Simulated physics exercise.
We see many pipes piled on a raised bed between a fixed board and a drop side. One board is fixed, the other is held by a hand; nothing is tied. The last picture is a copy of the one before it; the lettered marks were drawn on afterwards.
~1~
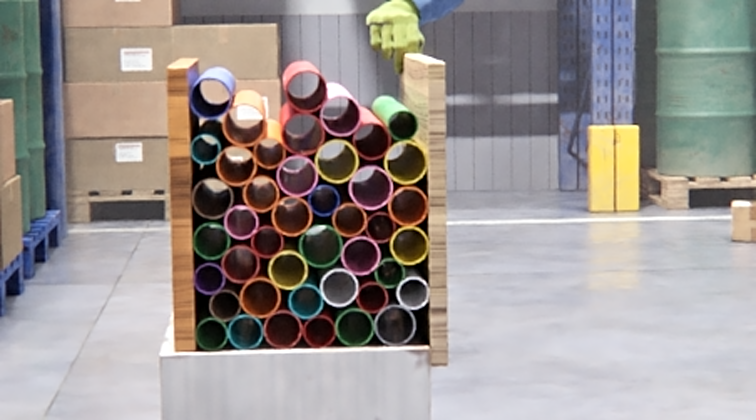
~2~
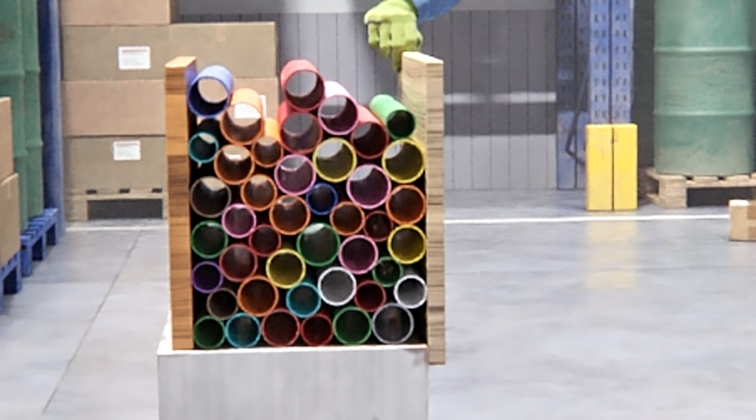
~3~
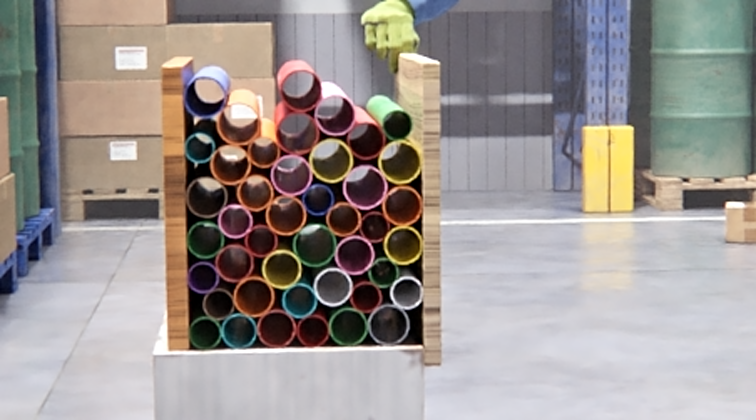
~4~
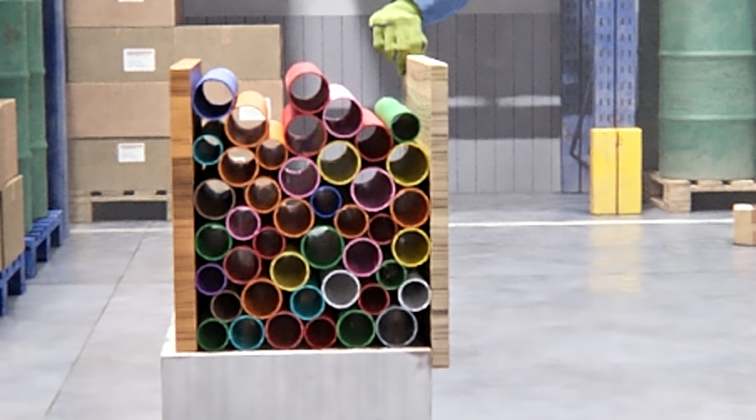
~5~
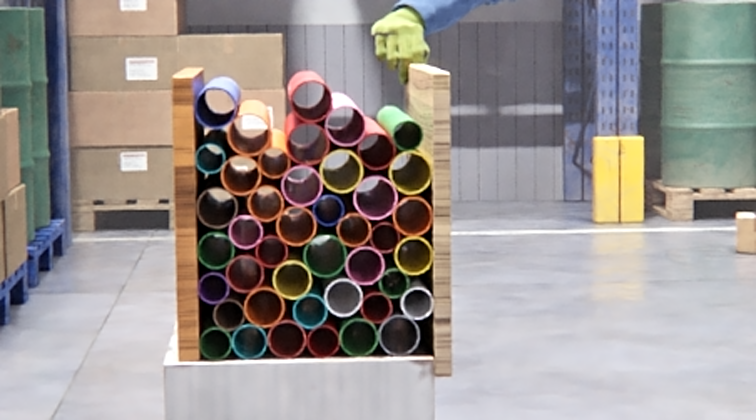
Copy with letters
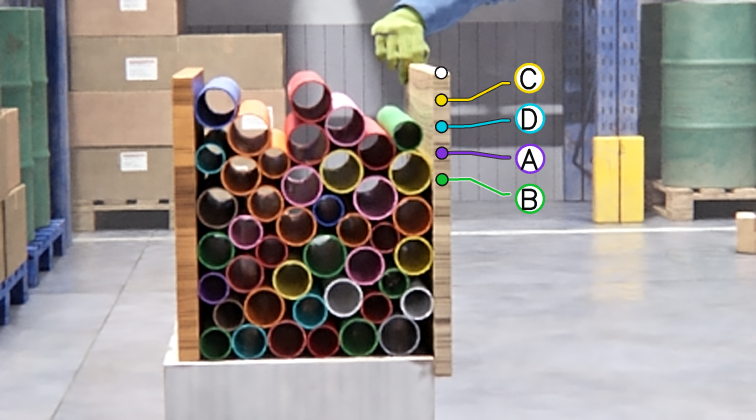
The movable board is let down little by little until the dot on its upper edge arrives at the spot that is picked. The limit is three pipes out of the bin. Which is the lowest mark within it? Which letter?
Slide it to B.
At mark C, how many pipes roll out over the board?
With C, none.
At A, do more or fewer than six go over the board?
It loses fewer than six.
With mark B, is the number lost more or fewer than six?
At B, fewer than six.
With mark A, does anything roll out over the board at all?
No, at A.
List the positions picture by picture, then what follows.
A pink pipe (241, 222); a pink pipe (297, 176); an orange pipe (269, 152), in the first frame.
An orange pipe (267, 151); a blue pipe (208, 97), in the second frame.
Side board (417, 197); a green pipe (205, 333), in the third frame.
A grey pipe (396, 326); a brown pipe (227, 306), in the fourth frame.
A yellow pipe (414, 256); a red pipe (271, 251); a pink pipe (245, 232), in the fifth frame.
On the copy, A at (442, 153); B at (442, 179); C at (442, 100); D at (442, 127); the white dot at (442, 73).
On B. First, top of the board (432, 123).
Then, top of the board (432, 179).
Finally, top of the board (432, 179), none out over the board.
By contrast, A none out over the board; C none out over the board; D none out over the board.
